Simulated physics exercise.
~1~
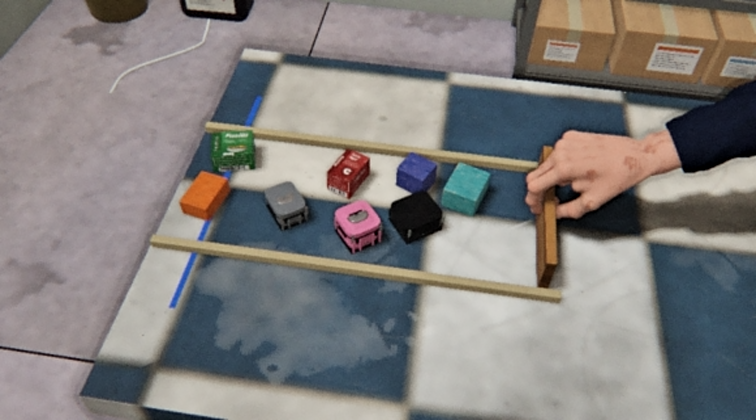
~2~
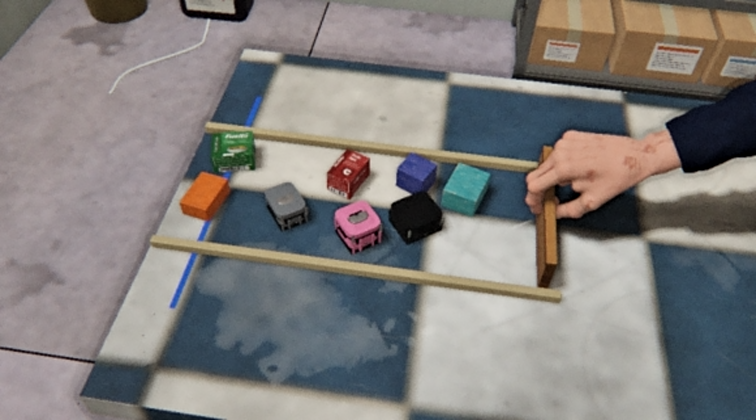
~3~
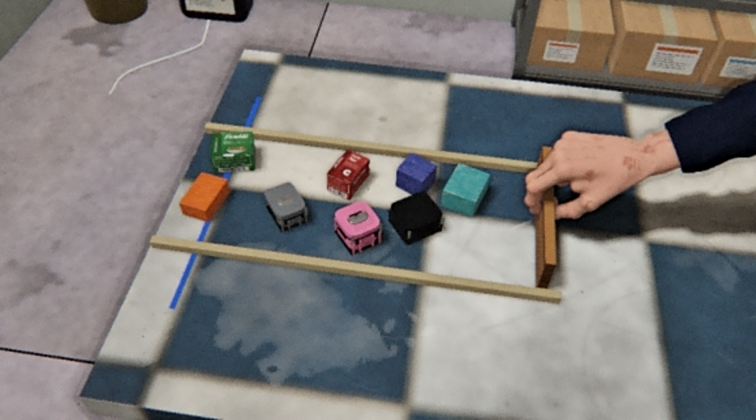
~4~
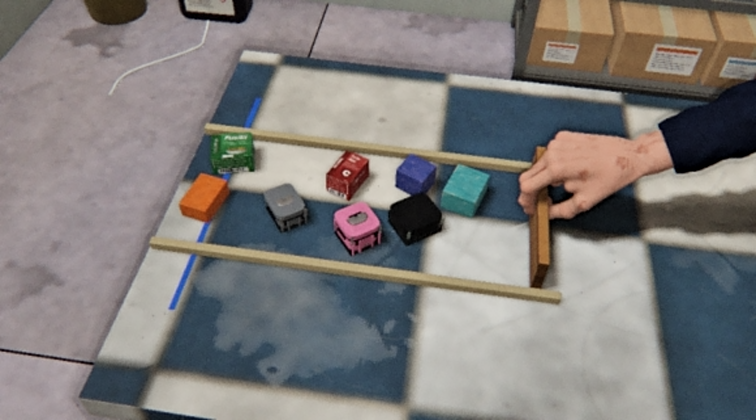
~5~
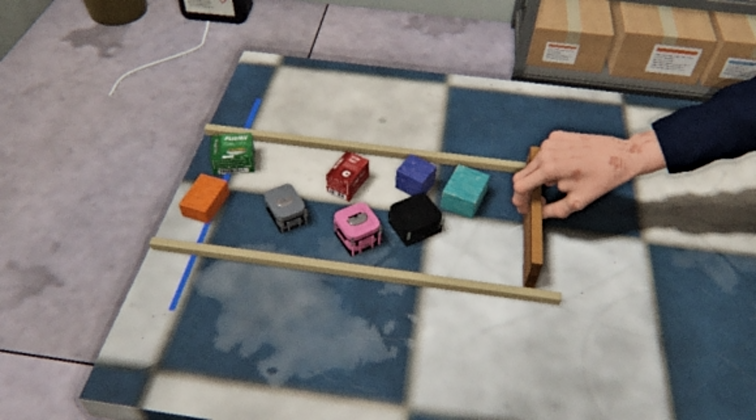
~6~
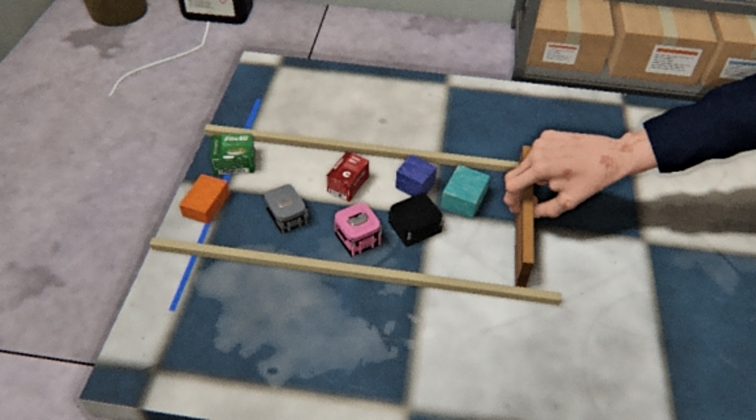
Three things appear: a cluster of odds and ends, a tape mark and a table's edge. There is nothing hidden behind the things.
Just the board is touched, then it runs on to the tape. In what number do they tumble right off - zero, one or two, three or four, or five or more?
The table loses five or above.
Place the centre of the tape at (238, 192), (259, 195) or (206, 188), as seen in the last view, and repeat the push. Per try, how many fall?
3, 1, 5.
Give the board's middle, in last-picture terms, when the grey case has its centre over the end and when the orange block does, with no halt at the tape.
When the grey case crosses, the middle is near (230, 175); when the orange block crosses, near (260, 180).
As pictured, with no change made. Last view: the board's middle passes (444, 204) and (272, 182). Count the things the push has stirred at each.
First position 3; second position 8.
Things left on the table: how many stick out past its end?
The total here is 0.
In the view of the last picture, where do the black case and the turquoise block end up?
About (196, 197), and about (212, 162).
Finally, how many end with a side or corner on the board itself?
Result: 3 in all.
Soon after, none off yet; orange block at rest near (205, 199); green box at rest near (233, 154); grey case at rest near (286, 209).
Then, none off yet; orange block at rest near (205, 199); green box moved a little near (219, 150); grey case moved about its own width near (261, 203).
By the end, the number that fall off is five or more; fallen, blue block, red box, grey case, green box and orange block.
